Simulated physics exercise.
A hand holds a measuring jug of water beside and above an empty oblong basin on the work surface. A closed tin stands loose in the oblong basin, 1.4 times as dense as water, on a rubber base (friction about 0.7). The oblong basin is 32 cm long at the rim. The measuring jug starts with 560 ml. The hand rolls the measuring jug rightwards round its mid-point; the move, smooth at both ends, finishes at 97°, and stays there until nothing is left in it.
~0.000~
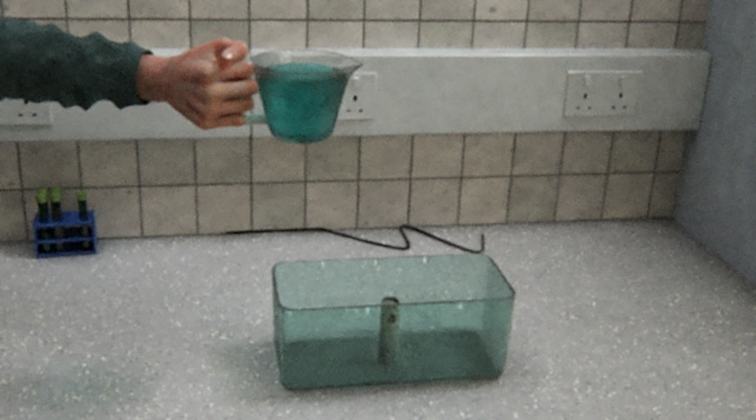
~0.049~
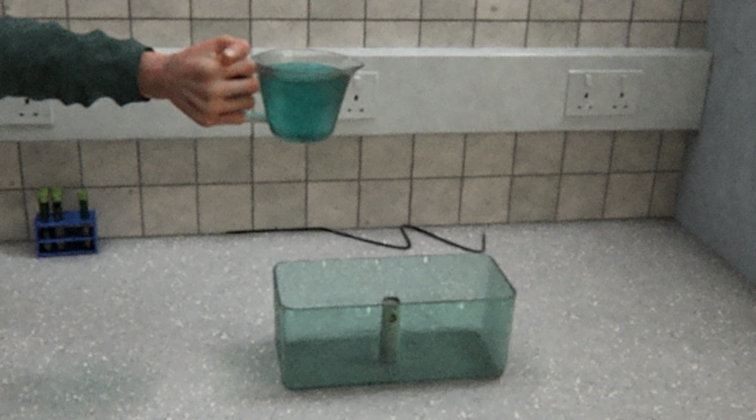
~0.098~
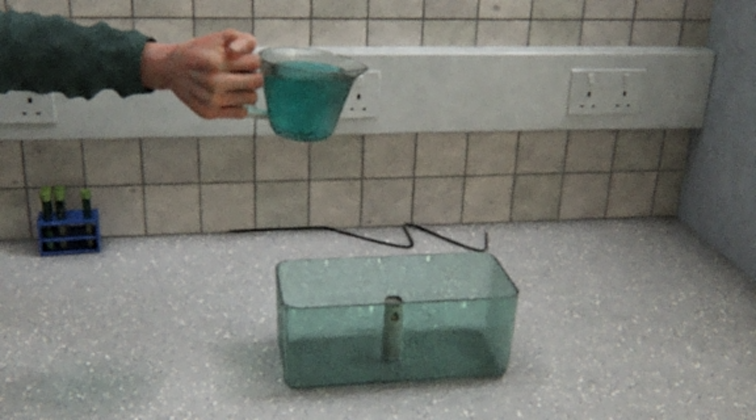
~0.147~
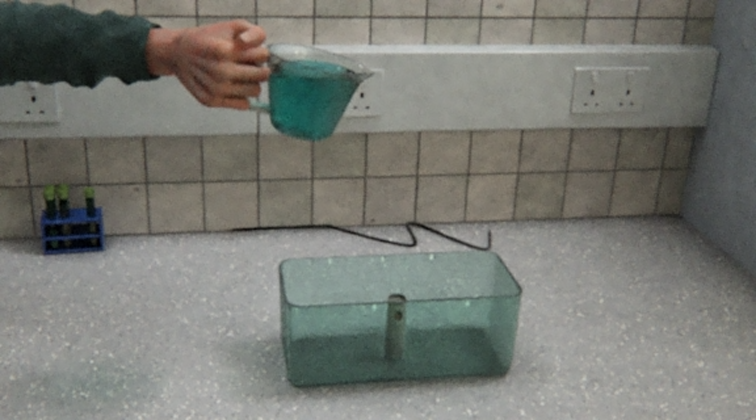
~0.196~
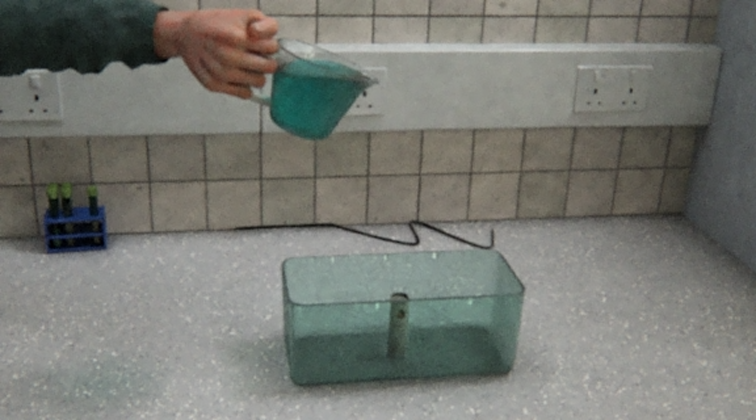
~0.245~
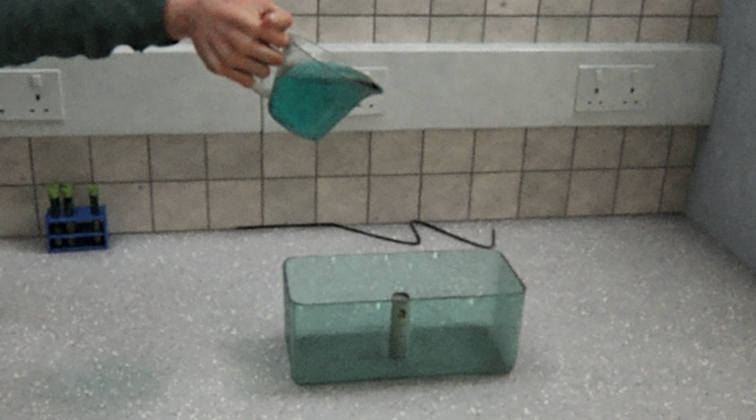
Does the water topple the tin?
The tin remains upright.
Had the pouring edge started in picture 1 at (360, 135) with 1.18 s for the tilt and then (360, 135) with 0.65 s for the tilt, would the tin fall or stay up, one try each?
First it remains upright; then it topples.
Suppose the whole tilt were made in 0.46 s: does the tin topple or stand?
The tin keeps standing.
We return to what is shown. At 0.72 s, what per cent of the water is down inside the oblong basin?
Near 70 in a hundred.
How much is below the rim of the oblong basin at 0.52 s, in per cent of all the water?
About 10 per cent.
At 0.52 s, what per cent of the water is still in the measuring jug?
Near 38 in a hundred.
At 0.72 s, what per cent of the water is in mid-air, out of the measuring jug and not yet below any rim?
Some 26 per cent.
After 0.52 s the tilt is 87° and 38 per cent is still to pour; the tin stands where it began.
After 0.72 s the tilt is 97° and 5 per cent is still to pour; the tin stands where it began.
After 0.92 s the tilt is 97° and 0 per cent is still to pour; the tin stands where it began.
After 1.15 s the tilt is 97° and 0 per cent is still to pour; the tin stands where it began.
In the end the tin stands where it began.
